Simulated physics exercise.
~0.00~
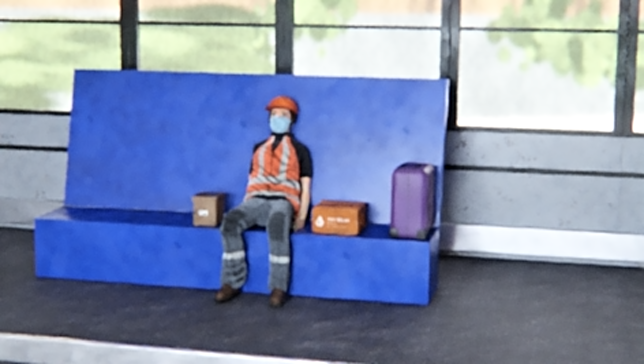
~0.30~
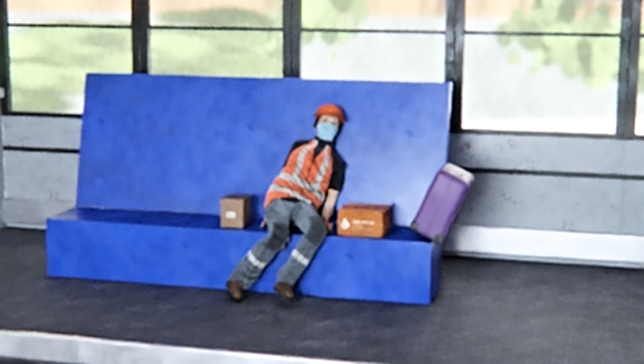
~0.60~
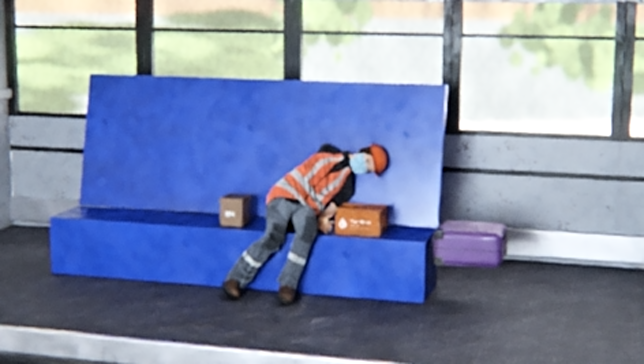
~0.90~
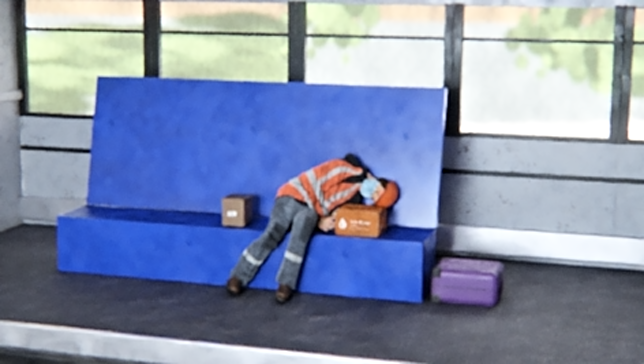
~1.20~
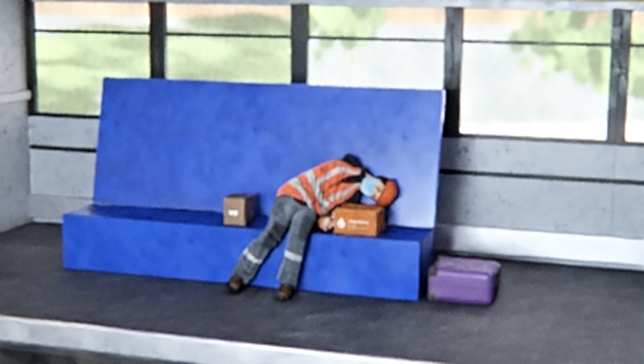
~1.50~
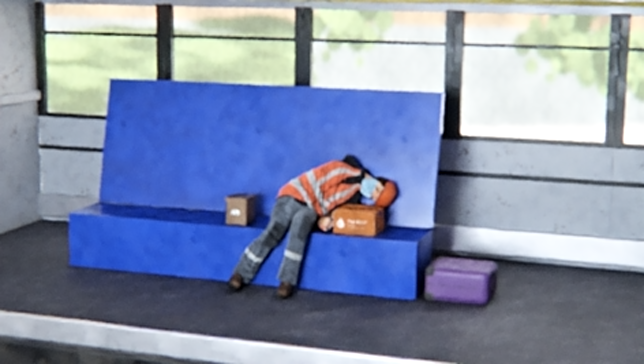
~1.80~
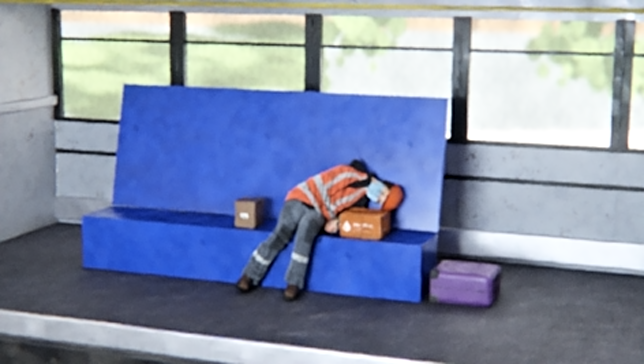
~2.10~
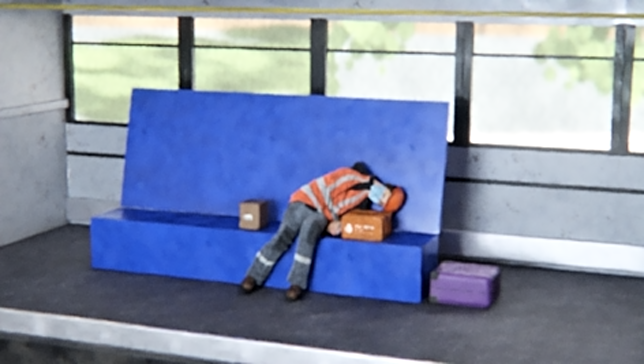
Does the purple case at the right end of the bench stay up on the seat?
No, the purple case tips over the right end of the bench and ends up lying on its side on the floor.
